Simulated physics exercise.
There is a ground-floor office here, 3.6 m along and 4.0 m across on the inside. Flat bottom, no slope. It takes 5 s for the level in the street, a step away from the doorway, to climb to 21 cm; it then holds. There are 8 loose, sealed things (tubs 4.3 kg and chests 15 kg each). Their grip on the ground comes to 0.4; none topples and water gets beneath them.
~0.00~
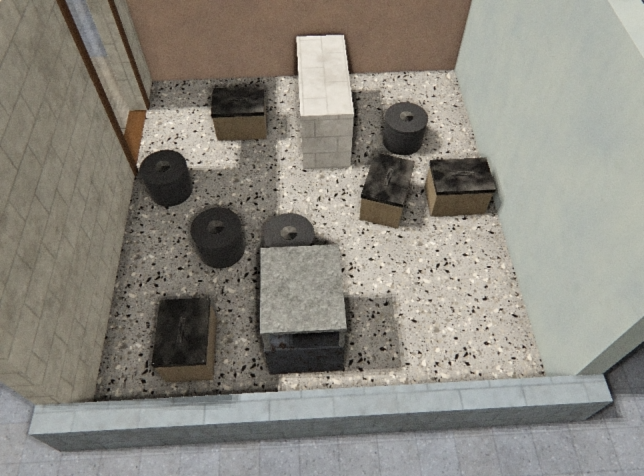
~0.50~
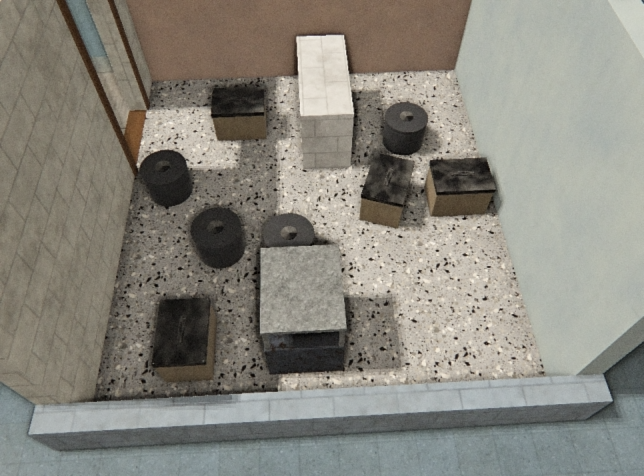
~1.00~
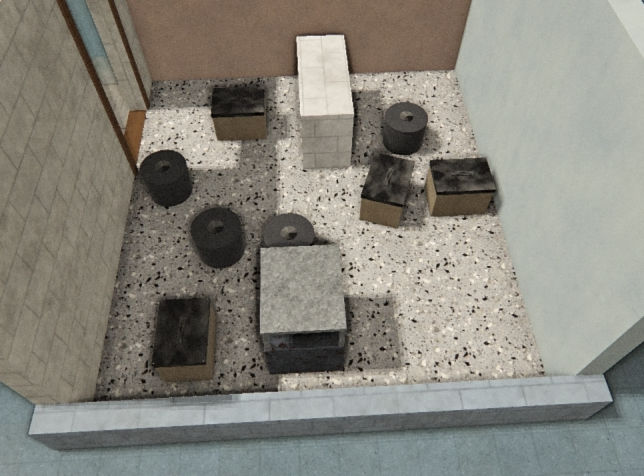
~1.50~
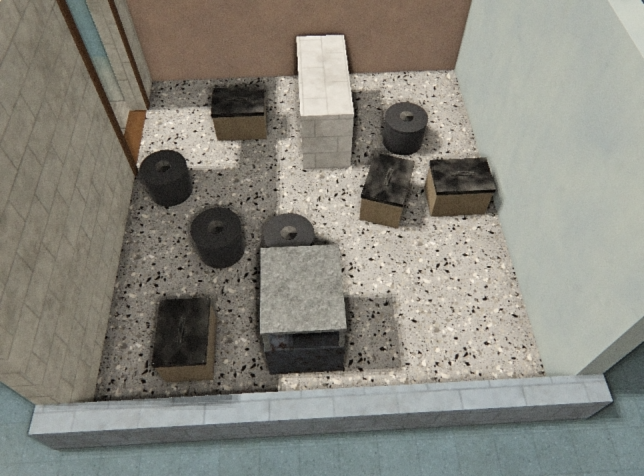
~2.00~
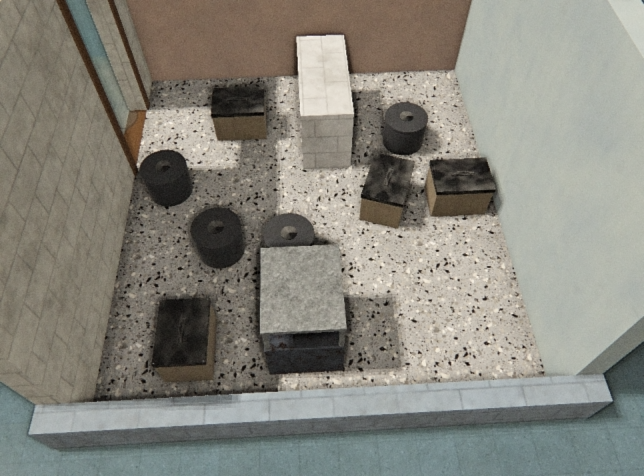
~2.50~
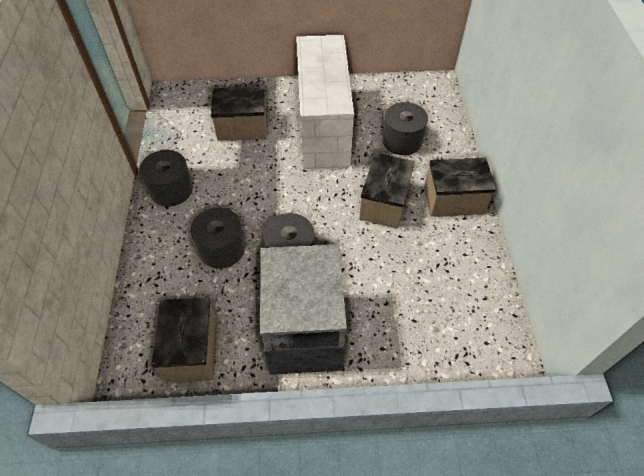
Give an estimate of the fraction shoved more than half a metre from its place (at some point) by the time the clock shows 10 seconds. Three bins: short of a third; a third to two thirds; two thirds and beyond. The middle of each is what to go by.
Short of one third.
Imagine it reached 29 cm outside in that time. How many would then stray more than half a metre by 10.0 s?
With that change, 3 of them.
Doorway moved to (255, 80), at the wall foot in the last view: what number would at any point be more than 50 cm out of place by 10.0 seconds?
That would give 4.
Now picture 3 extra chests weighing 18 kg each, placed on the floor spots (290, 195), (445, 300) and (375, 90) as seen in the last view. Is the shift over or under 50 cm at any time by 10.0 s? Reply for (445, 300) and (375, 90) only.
In turn: Within the mark, within the mark.
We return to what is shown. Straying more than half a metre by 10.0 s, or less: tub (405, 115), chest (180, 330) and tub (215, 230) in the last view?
Same order as the question: Smaller, smaller, smaller.
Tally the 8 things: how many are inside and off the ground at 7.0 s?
At that moment it comes to 2.
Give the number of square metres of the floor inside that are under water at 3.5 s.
1.5 m2.
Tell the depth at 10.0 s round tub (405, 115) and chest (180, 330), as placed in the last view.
I'd estimate 4 cm for the first and 3 cm for the second.
After 3.5 s 0 of 8 are over 50 cm from their spots; 0 afloat.
After 4.5 s 0 of 8 are over 50 cm from their spots; 0 afloat.
After 7.0 s 0 of 8 are over 50 cm from their spots; 2 afloat.
After 10.0 s 2 of 8 are over 50 cm from their spots, and 2 have been at some point; 1 afloat.
